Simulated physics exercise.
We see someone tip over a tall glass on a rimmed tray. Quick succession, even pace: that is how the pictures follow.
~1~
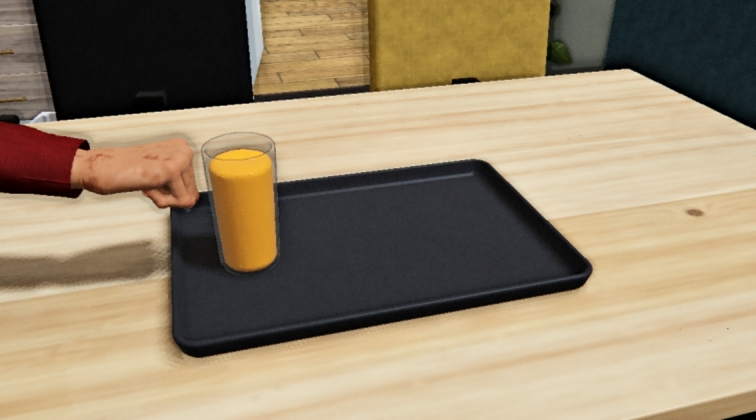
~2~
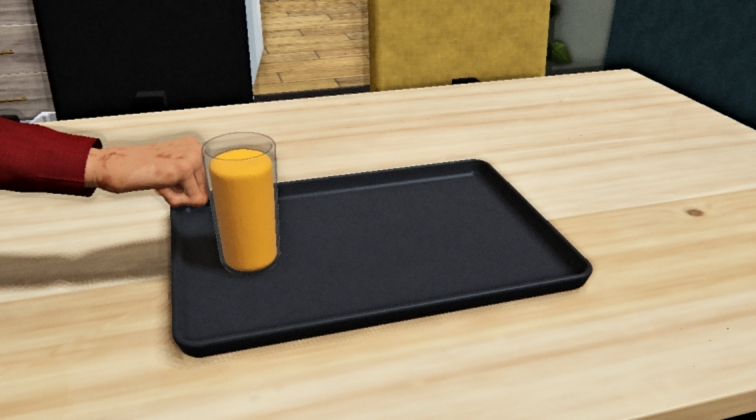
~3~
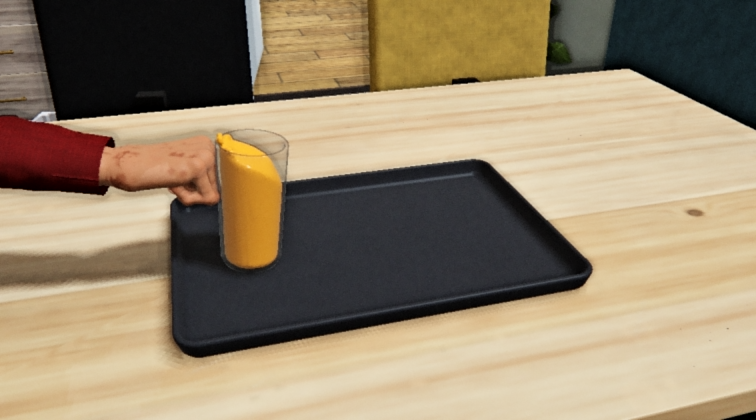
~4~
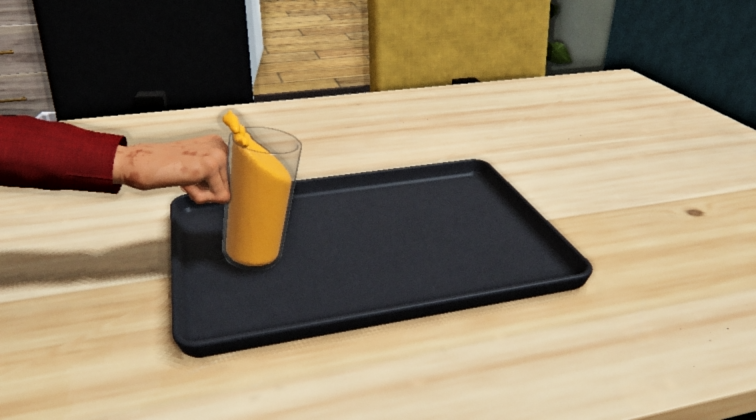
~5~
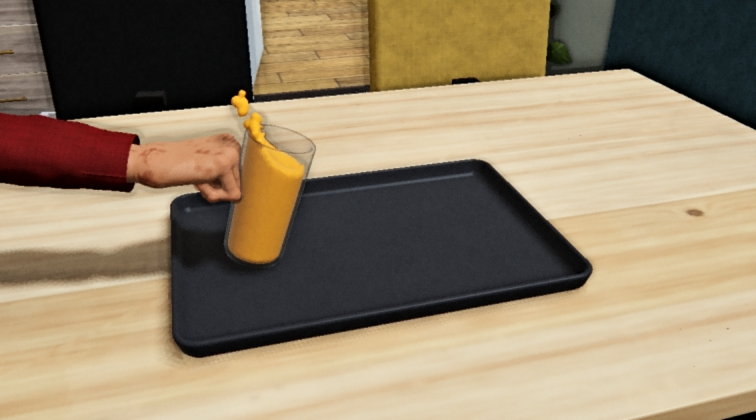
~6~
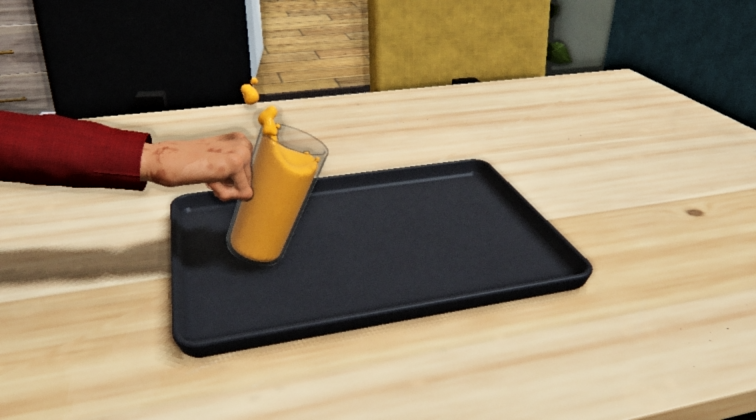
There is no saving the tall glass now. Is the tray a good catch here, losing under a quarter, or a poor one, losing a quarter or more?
A poor one.
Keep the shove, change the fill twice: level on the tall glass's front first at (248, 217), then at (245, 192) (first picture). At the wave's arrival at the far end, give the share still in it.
55 and 65 per cent.
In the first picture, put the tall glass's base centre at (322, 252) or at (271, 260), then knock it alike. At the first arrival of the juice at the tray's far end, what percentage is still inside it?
The first comes to 70 per cent, the other to 60 per cent.
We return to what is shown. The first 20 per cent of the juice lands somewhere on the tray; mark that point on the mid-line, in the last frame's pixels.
(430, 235).
A moment on, the tall glass is falling and 95 per cent is in the glass, 0 on the tray and 5 above or beyond its rim.
Next, the tall glass lies on its side and 57 per cent is in the glass, 35 on the tray and 8 above or beyond its rim.
Then the tall glass lies on its side and 33 per cent is in the glass, 47 on the tray and 21 above or beyond its rim.
Later the tall glass lies on its side and 18 per cent is in the glass, 46 on the tray and 36 above or beyond its rim.
In the end 64 per cent is held by tray and glass, 36 is off the tray.
